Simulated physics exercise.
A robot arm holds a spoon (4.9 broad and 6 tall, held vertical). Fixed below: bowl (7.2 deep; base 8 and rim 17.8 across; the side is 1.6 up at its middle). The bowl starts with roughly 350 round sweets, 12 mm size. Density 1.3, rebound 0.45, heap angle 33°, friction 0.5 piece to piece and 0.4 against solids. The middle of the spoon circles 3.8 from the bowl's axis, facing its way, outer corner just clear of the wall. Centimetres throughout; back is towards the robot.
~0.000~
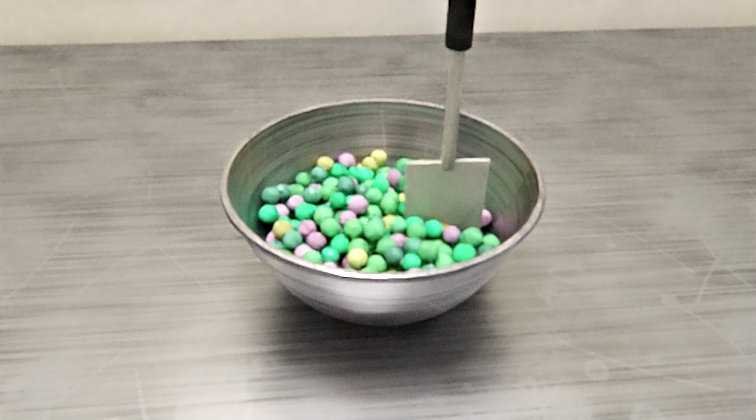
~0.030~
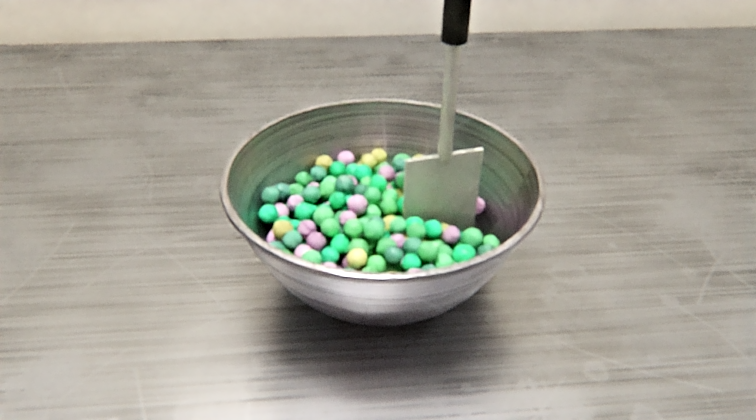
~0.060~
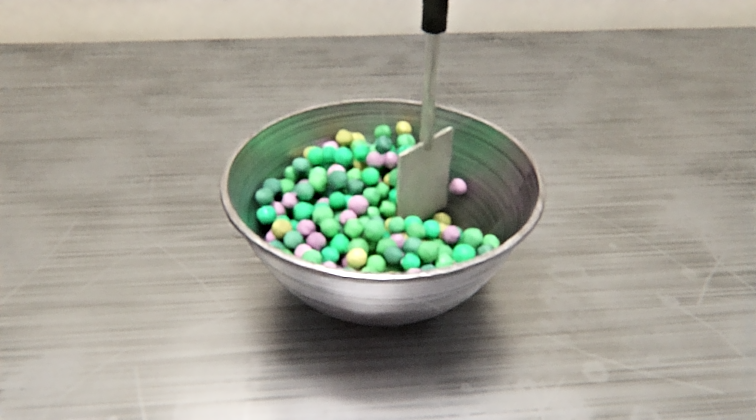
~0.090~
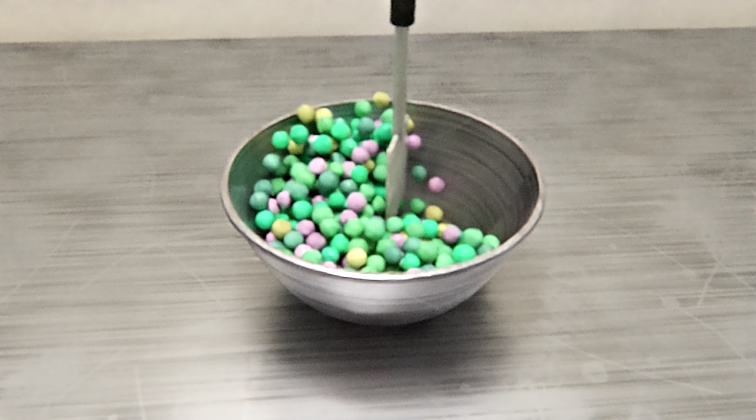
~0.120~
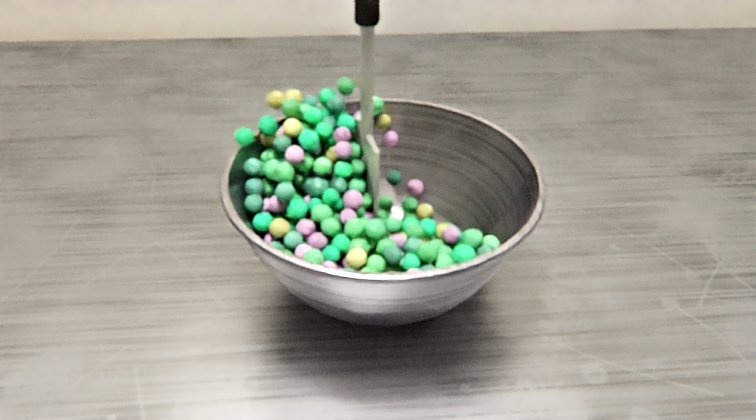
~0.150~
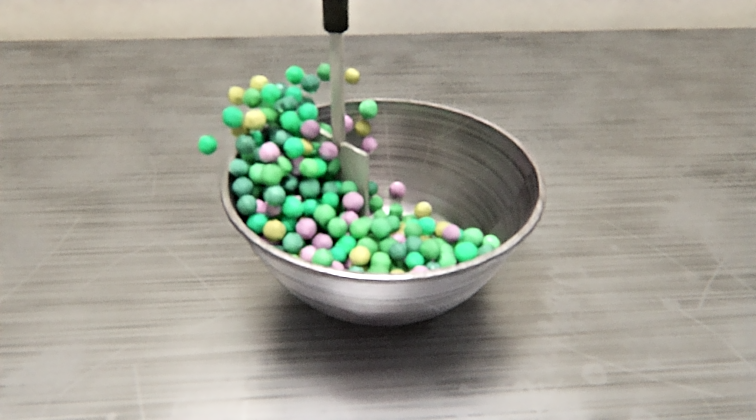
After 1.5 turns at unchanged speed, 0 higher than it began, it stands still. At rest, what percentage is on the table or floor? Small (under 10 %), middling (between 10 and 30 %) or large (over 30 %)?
On the table or floor the share is large, over 30 %.
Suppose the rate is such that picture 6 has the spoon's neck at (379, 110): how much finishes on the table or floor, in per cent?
Some 25 per cent.
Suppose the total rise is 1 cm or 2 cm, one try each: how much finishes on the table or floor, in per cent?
About 40 and 35 per cent.
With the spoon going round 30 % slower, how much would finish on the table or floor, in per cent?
It would be near 25 per cent.
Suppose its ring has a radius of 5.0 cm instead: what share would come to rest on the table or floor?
Then about 30 per cent.
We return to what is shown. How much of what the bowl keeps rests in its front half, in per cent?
Some 60 per cent.
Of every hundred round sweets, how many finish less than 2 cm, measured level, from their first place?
About 5 per cent.
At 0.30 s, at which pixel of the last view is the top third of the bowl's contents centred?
At about (458, 225).
By 0.30 s, 286° round, highest piece 15 above the table; 271 in the bowl, 18 on the table or floor, 63 in flight or on the tool.
By 0.46 s, 82° round, highest piece 10 above the table; 223 in the bowl, 102 on the table or floor, 27 in flight or on the tool.
By 0.74 s, 180° round, highest piece 6 above the table; 194 in the bowl, 157 on the table or floor, 1 in flight or on the tool.
By 1.44 s, 180° round, highest piece 6 above the table; 194 in the bowl, 158 on the table or floor.
Final count, 194 in the bowl, 158 on the table or floor. That is 45 % on the table or floor.
